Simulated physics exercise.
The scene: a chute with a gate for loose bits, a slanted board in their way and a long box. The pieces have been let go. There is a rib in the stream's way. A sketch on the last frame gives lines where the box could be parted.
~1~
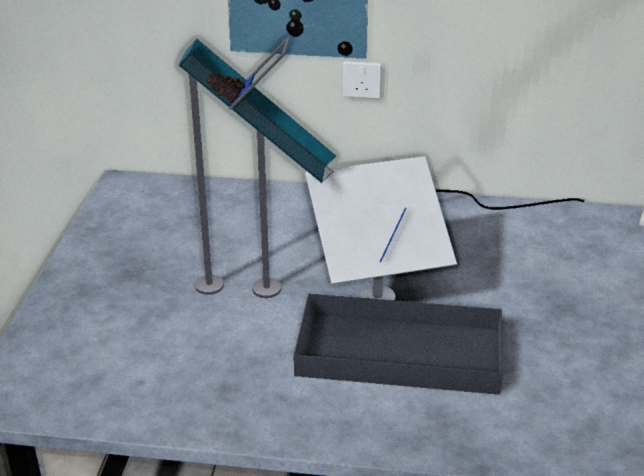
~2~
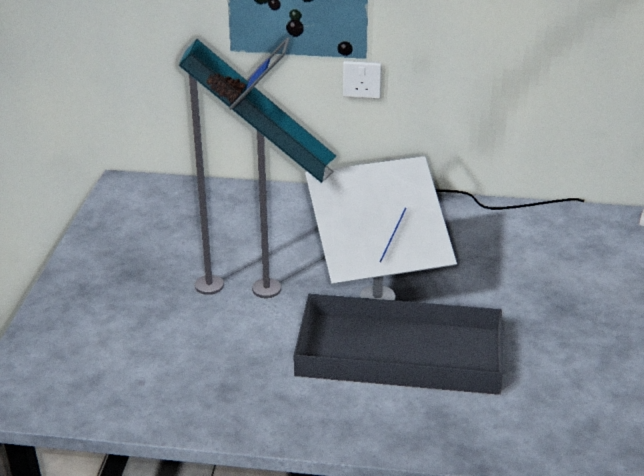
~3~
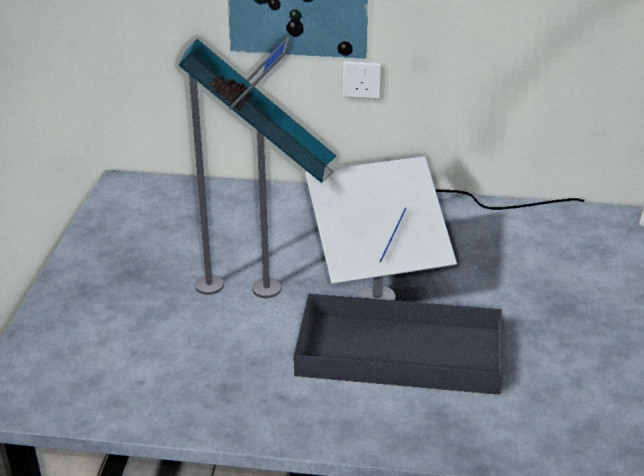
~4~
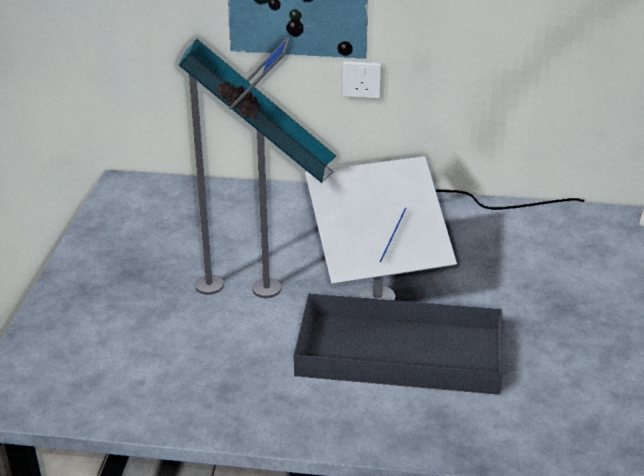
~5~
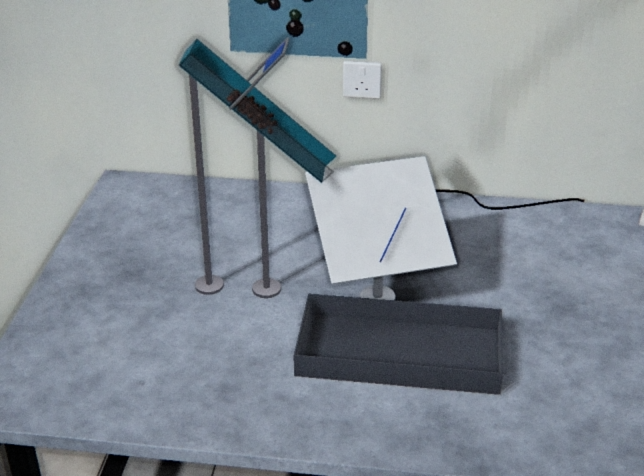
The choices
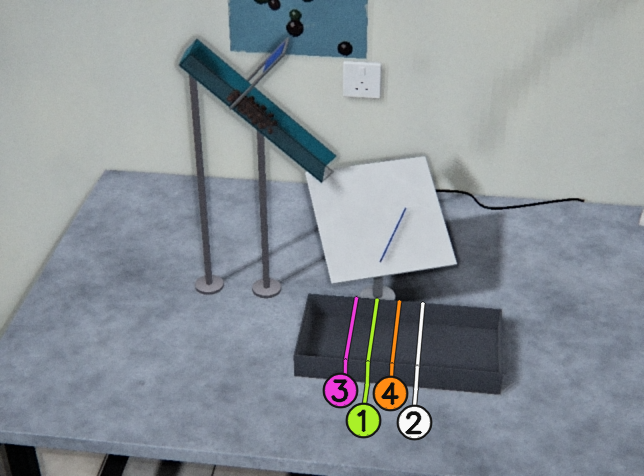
In the video, small dark brown pieces sit high in a sloping teal chute above a tilted white board and an empty grey box. The pieces slide past a raised gate and spread a short way down the chute toward the right.
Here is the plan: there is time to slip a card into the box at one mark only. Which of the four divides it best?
It is 1.
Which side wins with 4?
More lands on the left.
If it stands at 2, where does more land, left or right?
More lands on the left.
On the marked copy, line 1 crosses the front rim at (368, 361); line 2 crosses the front rim at (417, 366); line 3 crosses the front rim at (345, 360); line 4 crosses the front rim at (392, 364).
Choosing 1, of what is caught, about a third on the left of the divider, about two thirds on the right.
Choosing 2, of what is caught, nearly all on the left of the divider, a small part on the right.
Choosing 3, of what is caught, a stray few on the left of the divider, nearly all on the right.
Choosing 4, of what is caught, nearly all on the left of the divider, a small part on the right.
